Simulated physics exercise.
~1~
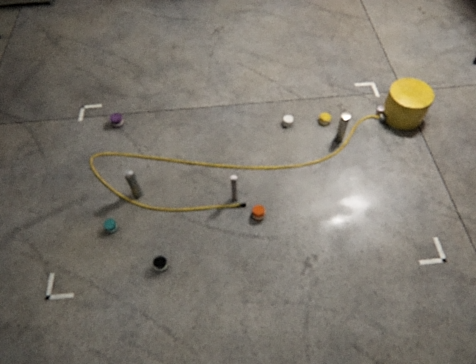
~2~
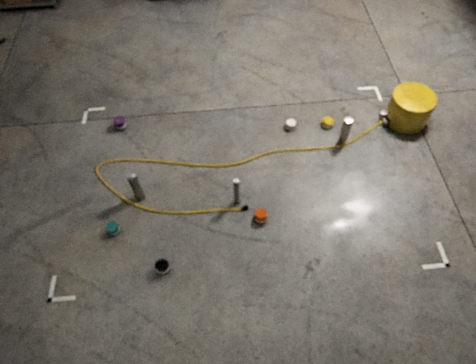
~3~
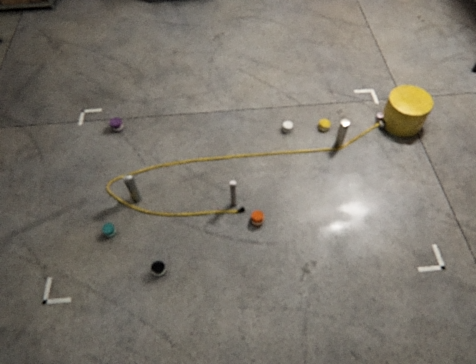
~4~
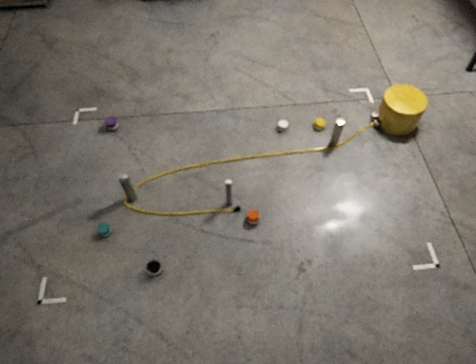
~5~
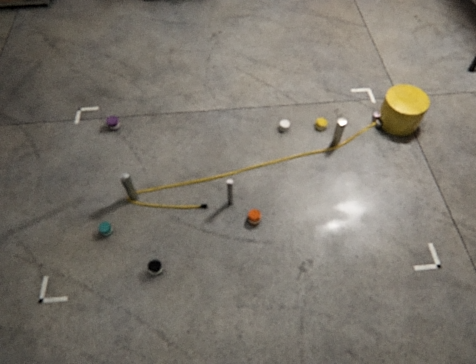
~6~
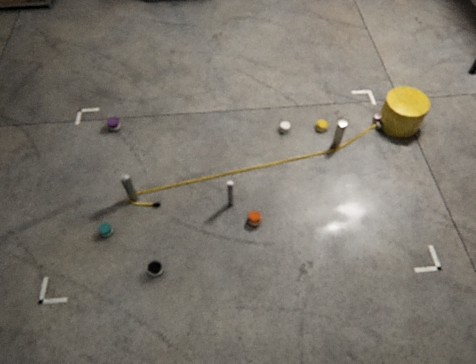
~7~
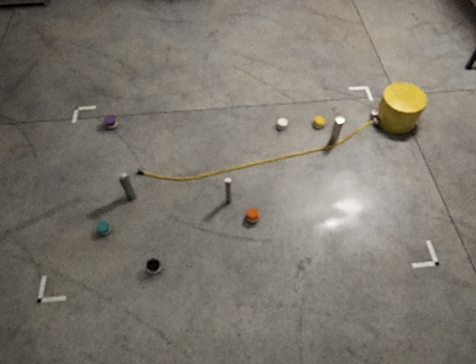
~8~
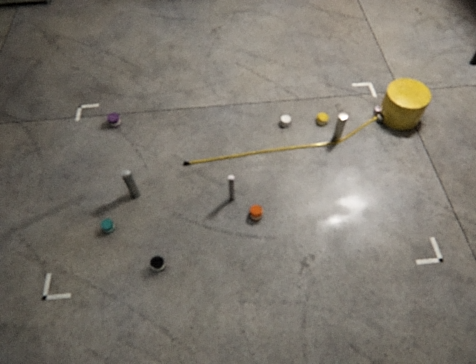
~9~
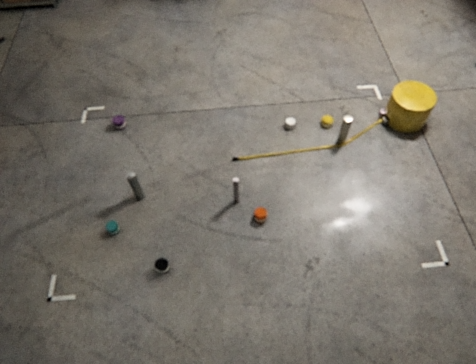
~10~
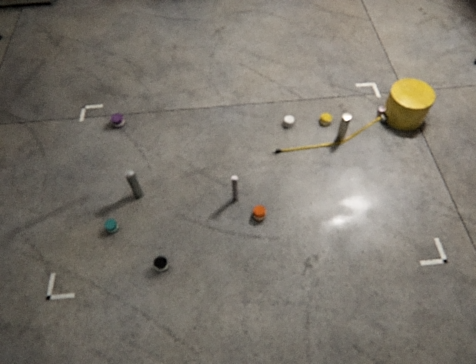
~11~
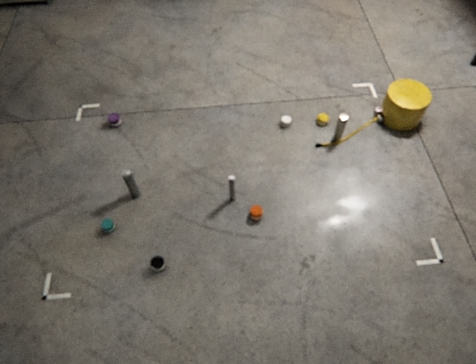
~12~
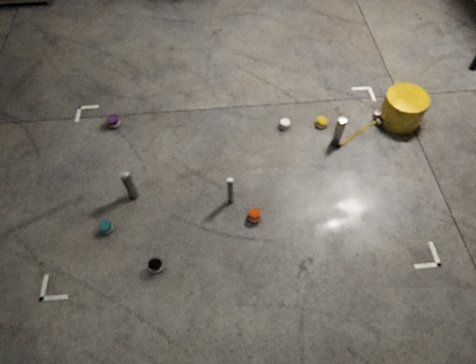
The footage shows a yellow lead looped around upright posts on a concrete floor, steadily drawn toward a yellow reel at upper right, its end slipping past the posts until only a short length remains, while the surrounding colored containers stay in place.
